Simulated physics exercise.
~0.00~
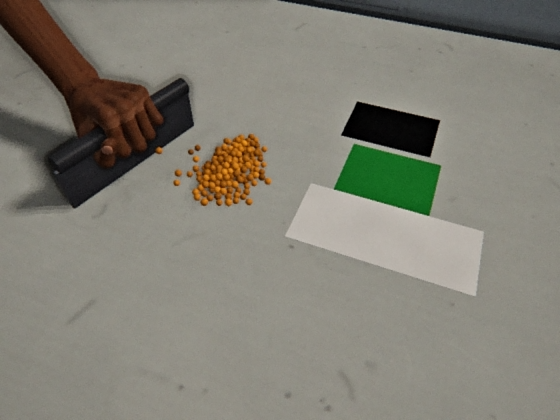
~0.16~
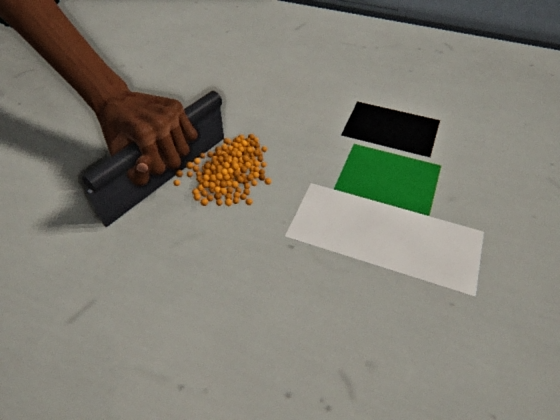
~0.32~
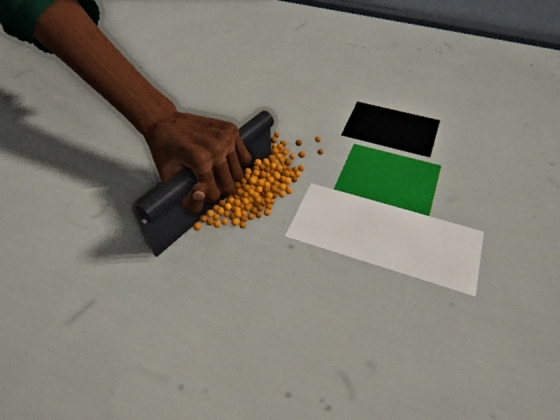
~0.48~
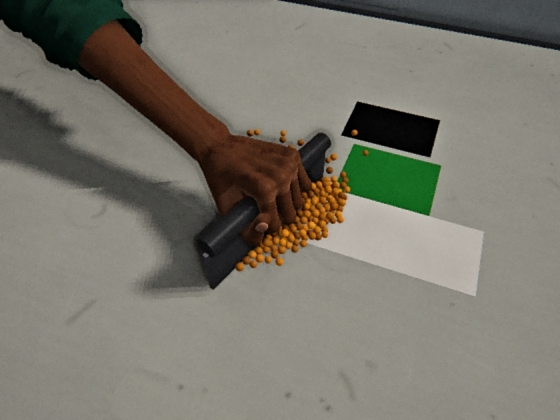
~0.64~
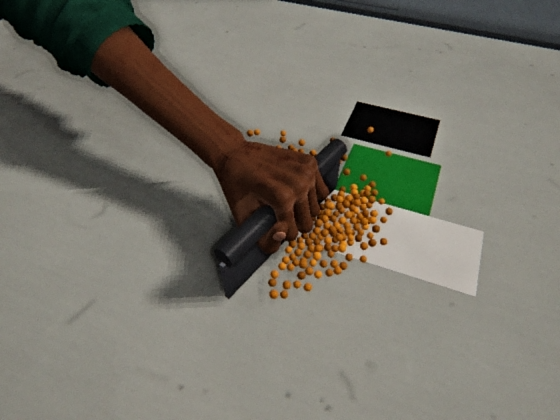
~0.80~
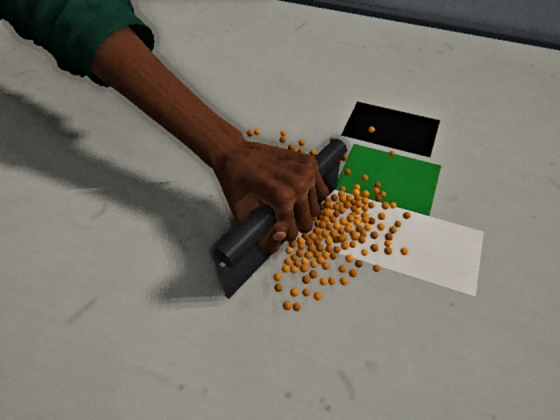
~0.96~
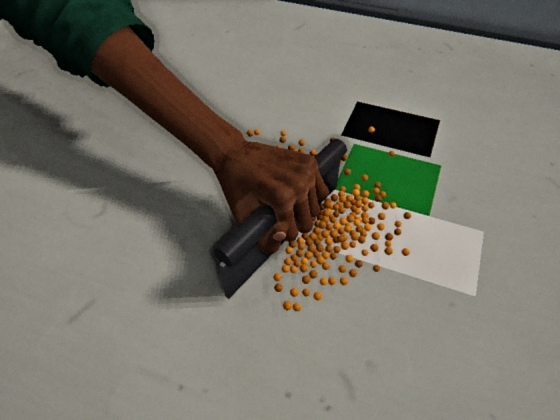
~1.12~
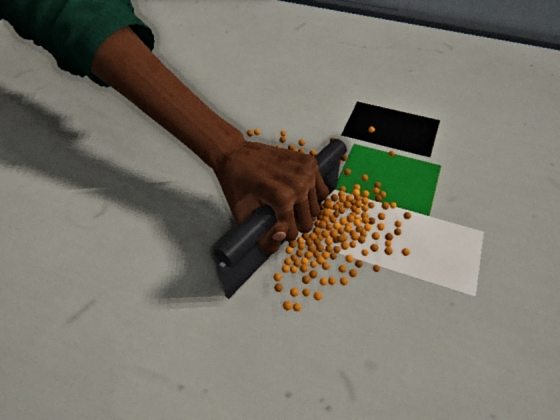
In this clip, a hand pushes a pile of orange corn kernels right and downward across a grey surface with a dark scraper, then stops, leaving the kernels spread mostly over the white sheet and bare surface, with a few on the green and one on the black.
